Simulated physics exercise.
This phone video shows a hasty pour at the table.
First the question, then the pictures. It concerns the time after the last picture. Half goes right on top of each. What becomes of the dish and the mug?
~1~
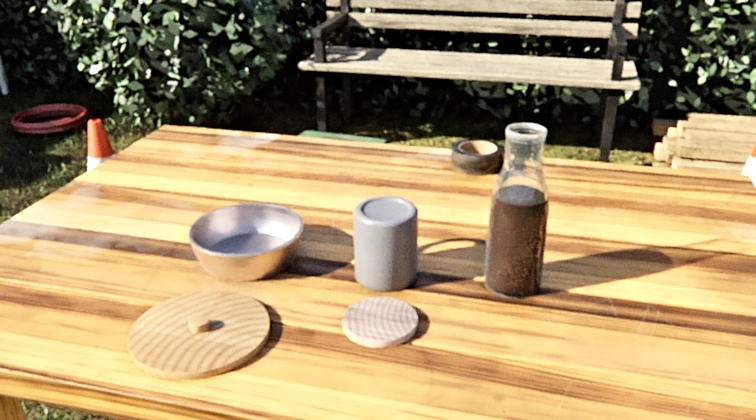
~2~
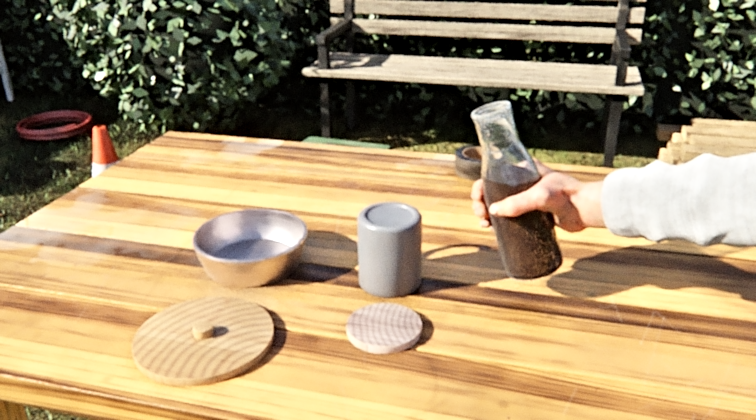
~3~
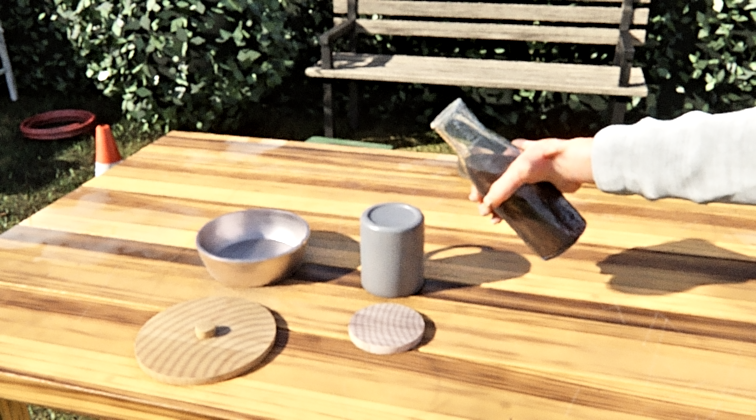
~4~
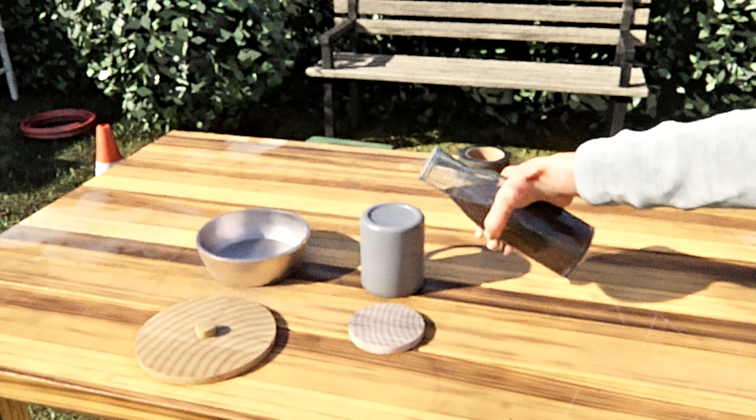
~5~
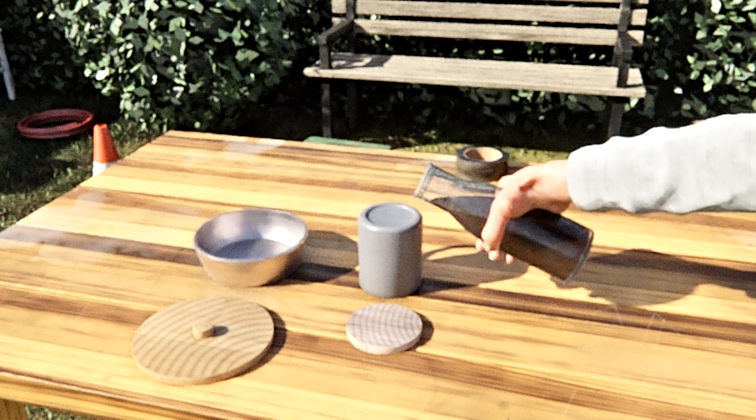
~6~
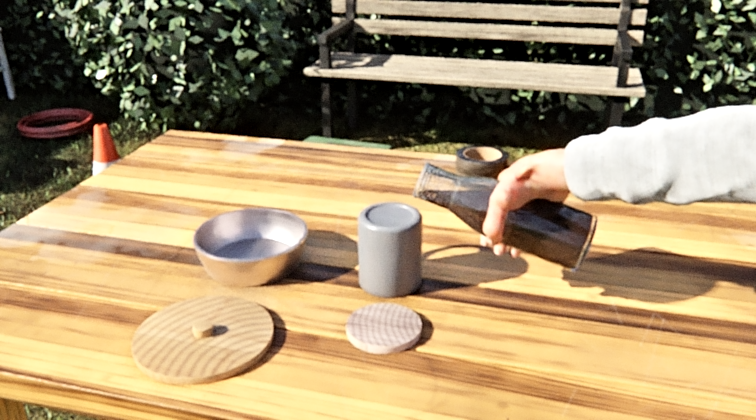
Most likely the dish receives it. Most likely the mug misses out on it.
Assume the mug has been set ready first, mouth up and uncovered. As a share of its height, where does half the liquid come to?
I reckon it stands at 50 percent of the height.
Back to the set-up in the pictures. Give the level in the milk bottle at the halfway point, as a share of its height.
About 30 per cent of the height.
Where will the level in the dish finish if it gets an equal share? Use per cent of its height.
My estimate is 40 percent.
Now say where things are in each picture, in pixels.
Nothing is moving yet; milk bottle (520, 208) about two thirds full; mug (386, 245) upside down; dish (248, 244) open, in the first picture.
The milk bottle is picked up; milk bottle about two thirds full, surface at (509, 175); mug (390, 251) upside down, in the second picture.
Tilting; milk bottle (503, 175) tipped 45° with all of its load; dish (255, 250) open, in the third picture.
No stream yet; milk bottle (500, 206) tipped 60° with all of its load; mug (393, 251) upside down, in the fourth picture.
Still nothing leaves it; milk bottle (497, 216) tipped 70° with all of its load; dish (252, 250) open, in the fifth picture.
On the point of pouring; milk bottle (499, 210) tipped 75° with all of its load; mug (390, 251) upside down; dish (252, 249) open, in the sixth picture.
Next, it runs off the upturned base of the mug.
After that, the coffee goes into the dish.
Finally, the mug is empty, in a puddle; the dish has its share inside.
